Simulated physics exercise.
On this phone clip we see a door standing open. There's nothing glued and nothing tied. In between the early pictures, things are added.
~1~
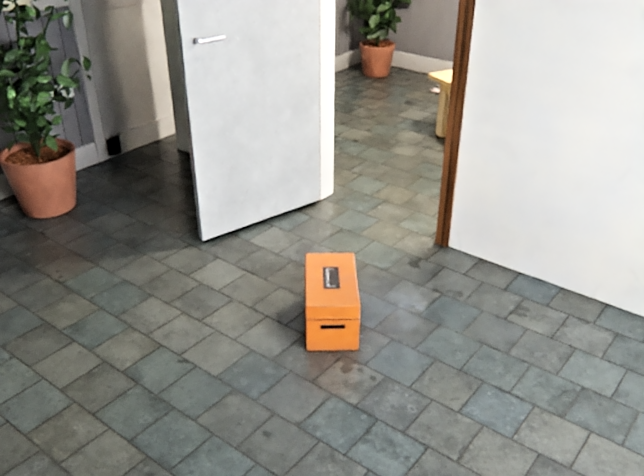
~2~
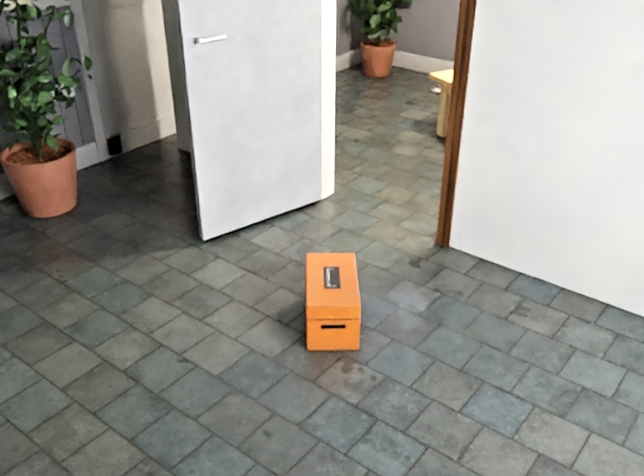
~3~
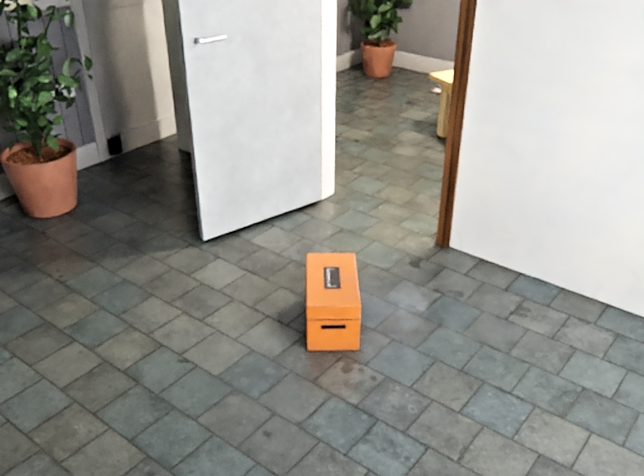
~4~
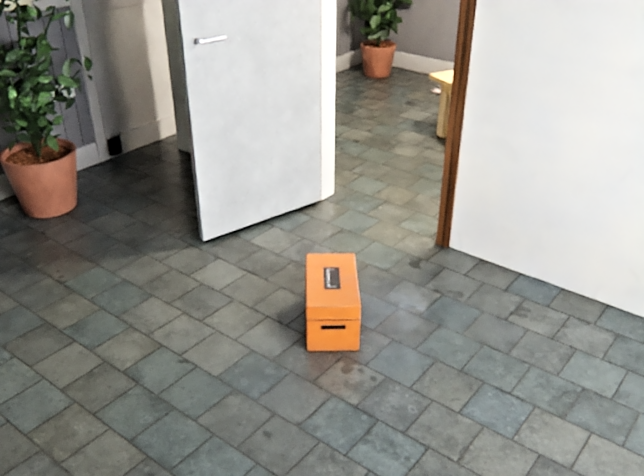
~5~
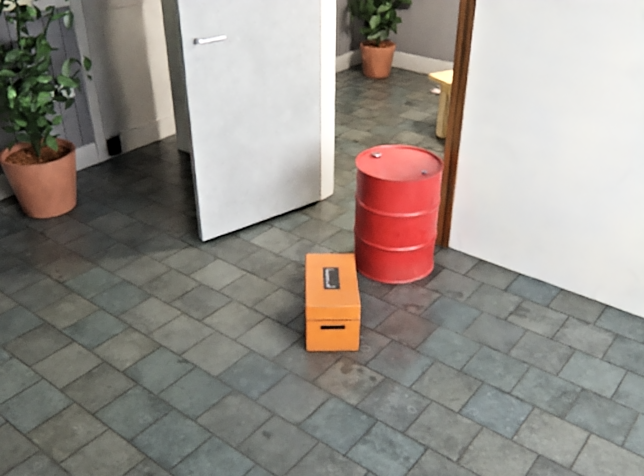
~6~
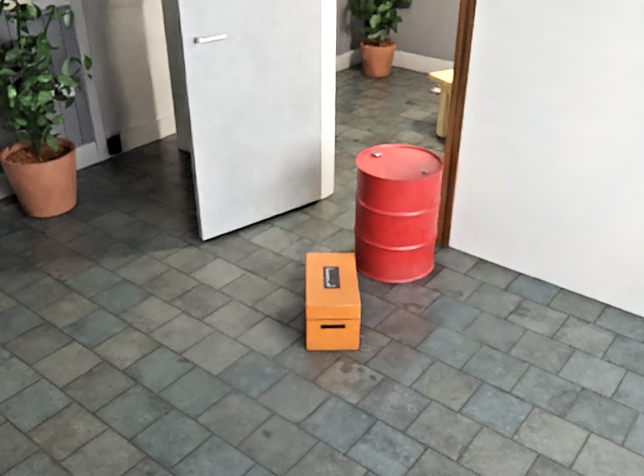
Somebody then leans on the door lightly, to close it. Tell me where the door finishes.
It never touches the doorframe.
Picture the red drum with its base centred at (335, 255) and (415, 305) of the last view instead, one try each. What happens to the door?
1: Stays ajar; 2: Swings home.
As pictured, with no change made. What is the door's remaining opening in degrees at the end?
I'd say it stays open by roughly 40 degrees.
Then, 0.70 s on from there, open by 91°.
Then, 1.30 s on from there, open by 70°.
Then, 1.90 s on from there, open by 47°.
In the end, open by 38°; both unmoved. At the end, from the last picture's camera, red drum near (397, 213).
